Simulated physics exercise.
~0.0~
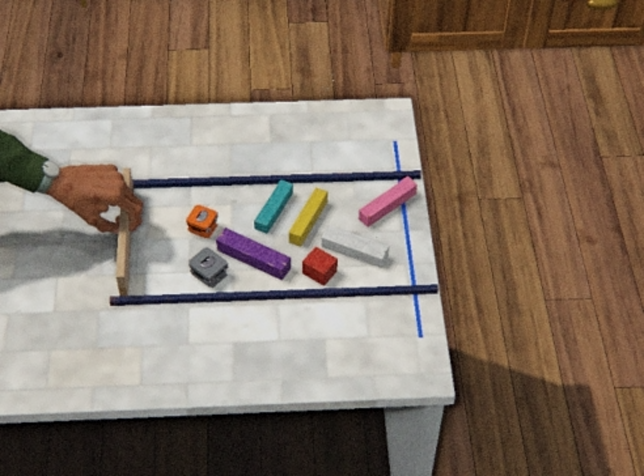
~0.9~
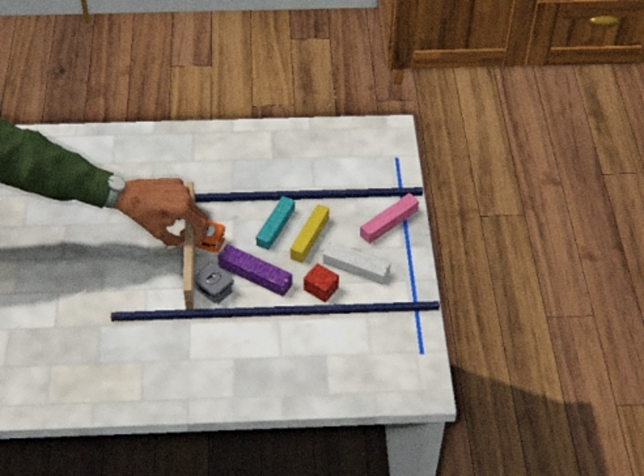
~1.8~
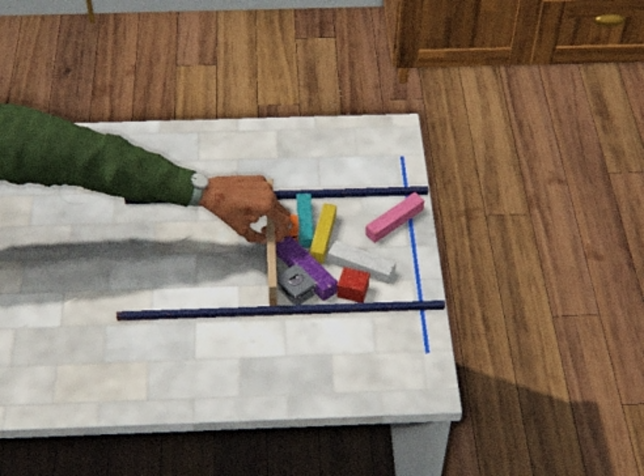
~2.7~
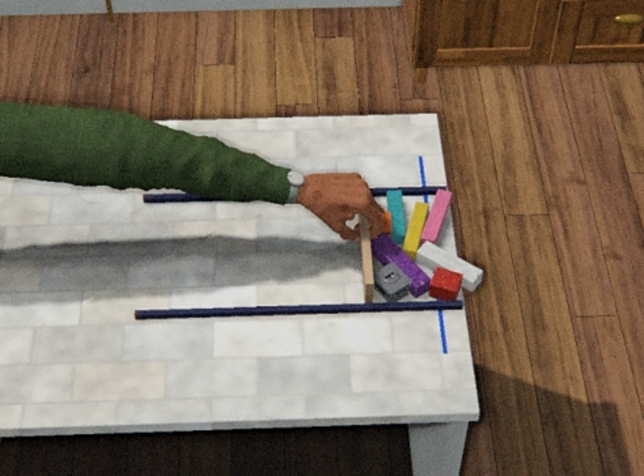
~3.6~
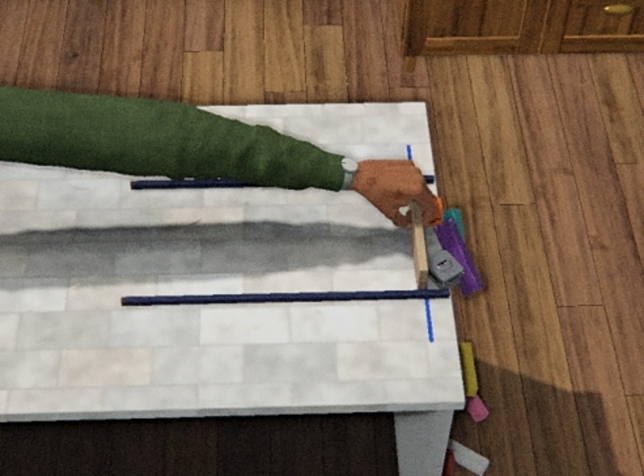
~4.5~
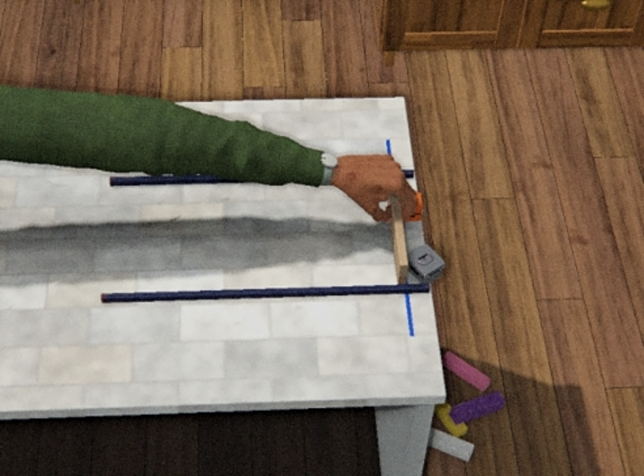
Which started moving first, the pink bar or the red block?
The red block started moving first, while the pink bar was still lying in its place and only shifted later as the board pushed on.
